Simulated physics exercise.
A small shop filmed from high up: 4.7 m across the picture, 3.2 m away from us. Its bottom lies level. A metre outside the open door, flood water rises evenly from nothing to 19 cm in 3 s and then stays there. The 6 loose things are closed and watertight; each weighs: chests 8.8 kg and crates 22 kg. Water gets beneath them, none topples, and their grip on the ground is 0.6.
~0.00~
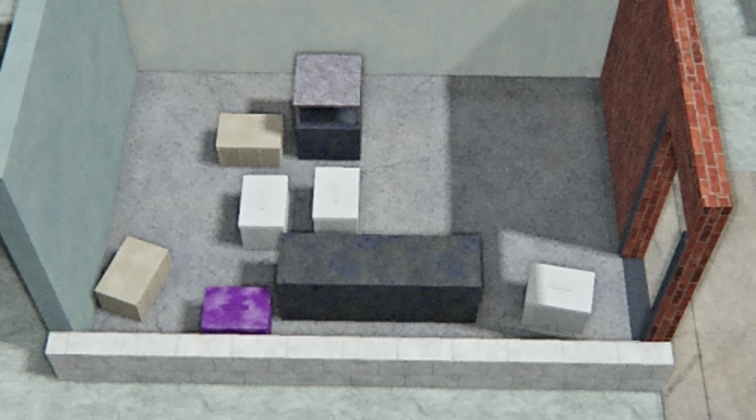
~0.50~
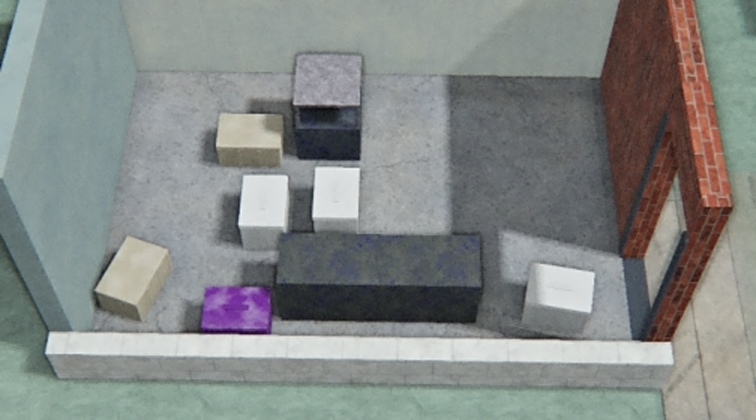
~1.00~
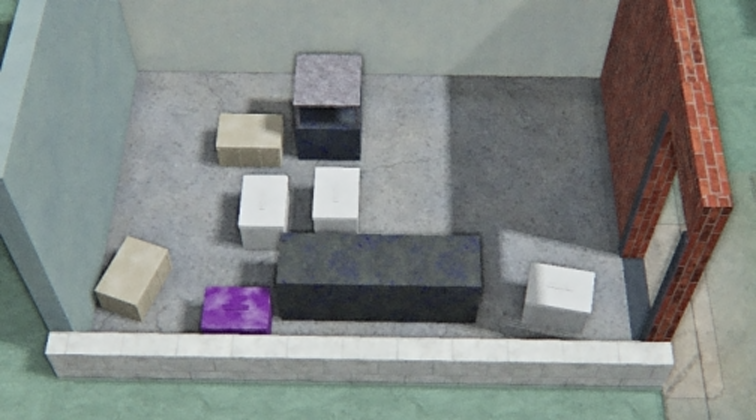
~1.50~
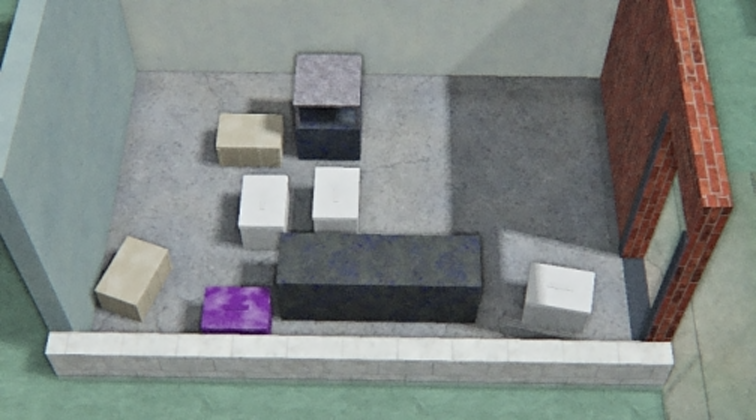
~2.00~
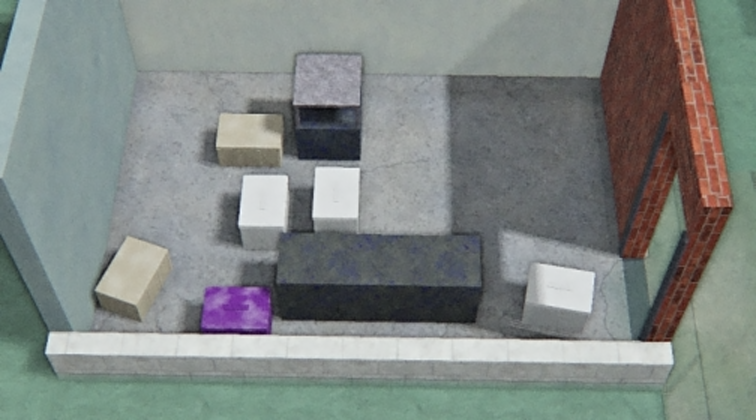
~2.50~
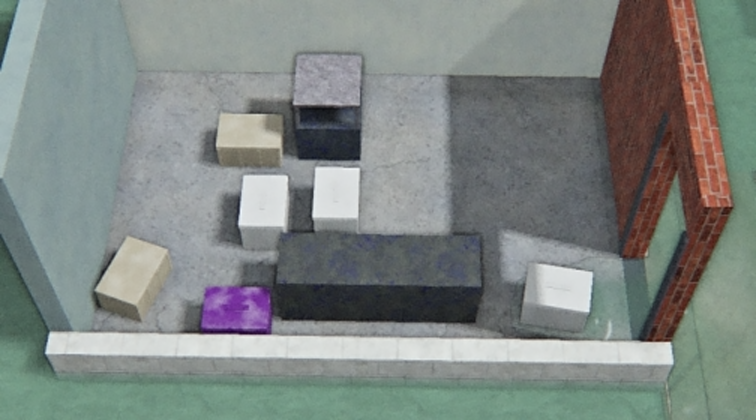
In this clip, greenish water spreads over the ground outside a small room seen from above, then creeps through the brick wall's doorway onto the floor near a white box at right, while the boxes and chests inside stay still.
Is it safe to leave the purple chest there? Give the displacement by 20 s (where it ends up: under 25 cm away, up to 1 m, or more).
Purple chest moves a short way.
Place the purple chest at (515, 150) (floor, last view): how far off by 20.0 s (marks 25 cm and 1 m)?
It moves a short way.
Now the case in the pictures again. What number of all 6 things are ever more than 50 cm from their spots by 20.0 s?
6 of them.
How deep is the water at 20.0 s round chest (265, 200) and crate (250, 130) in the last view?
Roughly 13 and 14 cm.
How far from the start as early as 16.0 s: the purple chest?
Roughly 30 cm by then.
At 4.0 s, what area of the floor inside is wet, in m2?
Some 4.5 m2.
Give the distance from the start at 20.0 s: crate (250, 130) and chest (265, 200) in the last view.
In turn: 80 cm, 200 cm.
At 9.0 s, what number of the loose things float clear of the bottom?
3 of them.
After 4.0 s the purple chest is near (236, 308), 0.0 m from its start, aground; 0 afloat.
After 9.0 s the purple chest is near (235, 236), 0.7 m from its start, afloat; 3 afloat.
After 16.0 s the purple chest is near (213, 282), 0.3 m from its start, afloat; 6 afloat.
After 20.0 s the purple chest is near (237, 258), 0.4 m from its start, afloat; 6 afloat.
